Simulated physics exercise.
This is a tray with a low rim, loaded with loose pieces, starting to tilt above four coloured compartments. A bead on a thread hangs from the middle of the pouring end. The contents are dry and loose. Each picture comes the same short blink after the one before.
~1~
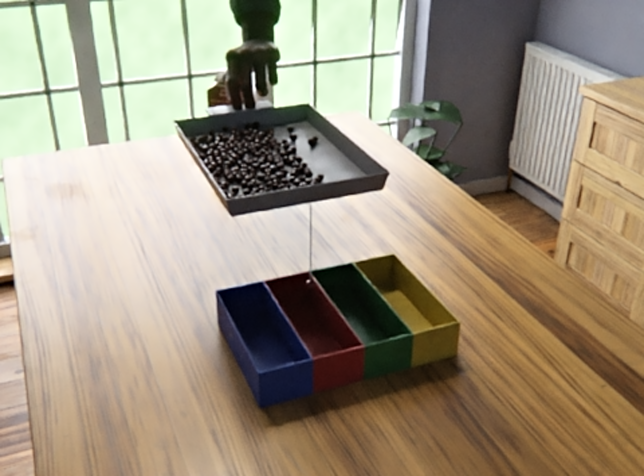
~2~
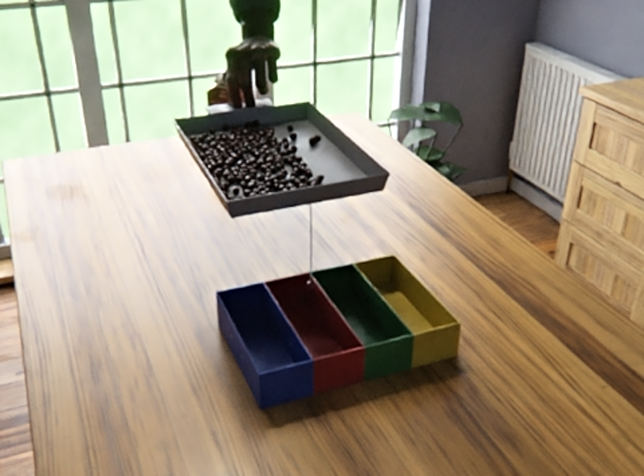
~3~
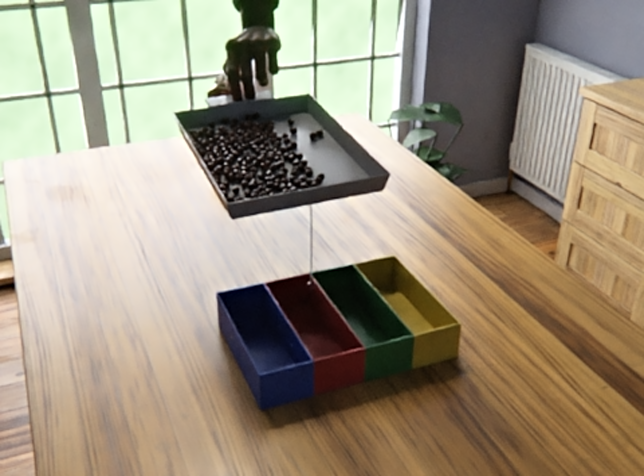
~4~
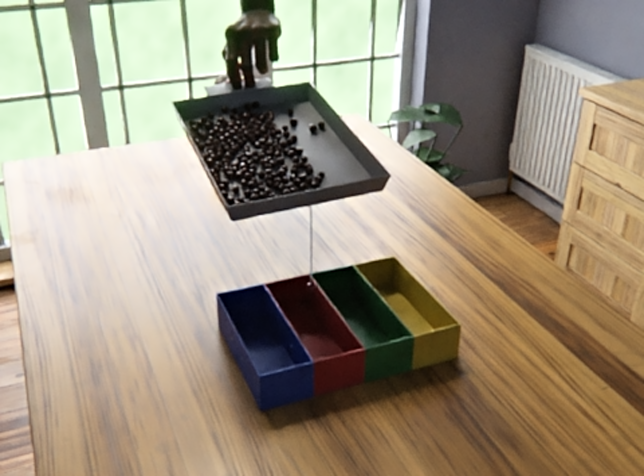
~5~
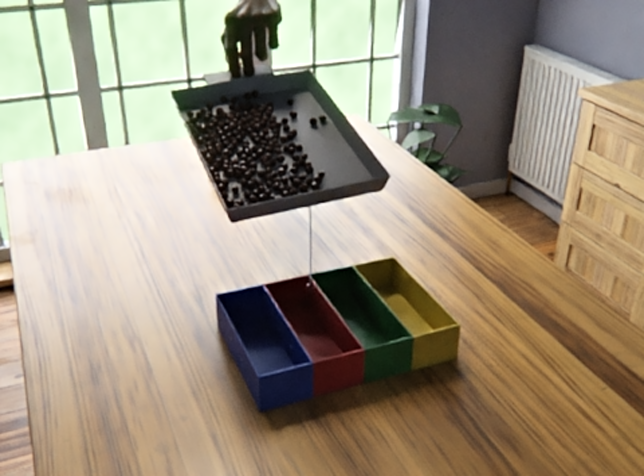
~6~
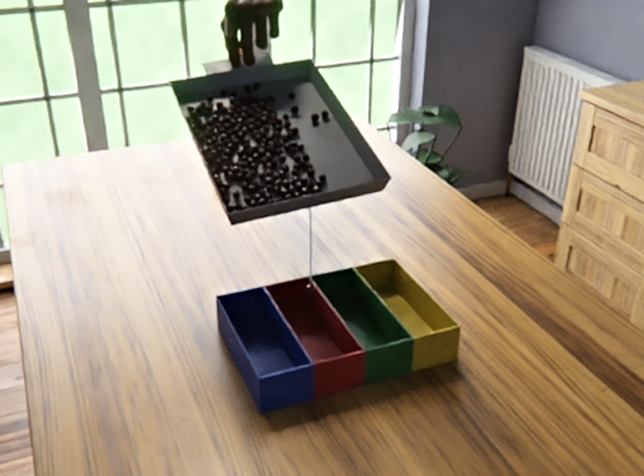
A dark hand tilts a tray, and the dark balls slide toward its lower edge.
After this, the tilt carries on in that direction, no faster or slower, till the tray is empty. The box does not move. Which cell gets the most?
Most goes to the blue cell.
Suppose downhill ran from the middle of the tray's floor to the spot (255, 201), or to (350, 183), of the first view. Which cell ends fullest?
First the cell in blue, then that yellow cell.
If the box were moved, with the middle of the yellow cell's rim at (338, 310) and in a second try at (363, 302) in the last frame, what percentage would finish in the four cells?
In turn 90 and 90 in a hundred.
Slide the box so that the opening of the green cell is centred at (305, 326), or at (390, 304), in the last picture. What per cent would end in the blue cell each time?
Roughly 0 per cent, and 40 per cent.
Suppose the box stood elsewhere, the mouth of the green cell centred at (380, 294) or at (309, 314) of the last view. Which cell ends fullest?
In turn: The blue cell; the cell in red.
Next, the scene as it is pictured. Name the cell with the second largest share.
Next in line is the cell in red.
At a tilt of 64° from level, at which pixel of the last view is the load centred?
Roughly at (280, 195).
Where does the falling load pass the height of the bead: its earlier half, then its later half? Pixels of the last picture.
Early half (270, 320), late half (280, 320).
Shortly afterwards, tray tipped steeply; all but a few on the tray; only a few in the blue cell; only a few falling or outside the box.
Next, tray tipped past a quarter turn; only a few on the tray; near a third in the blue cell; near a quarter in the red cell; a little in the green cell; near a quarter falling or outside the box.
Some moments later, tray tipped past a quarter turn; near half in the blue cell; near a quarter in the red cell; a little in the green cell; near a quarter falling or outside the box.
In the end, tray tipped past a quarter turn; near half in the blue cell; near a quarter in the red cell; a little in the green cell; none at all in the yellow cell; near a quarter outside the box.
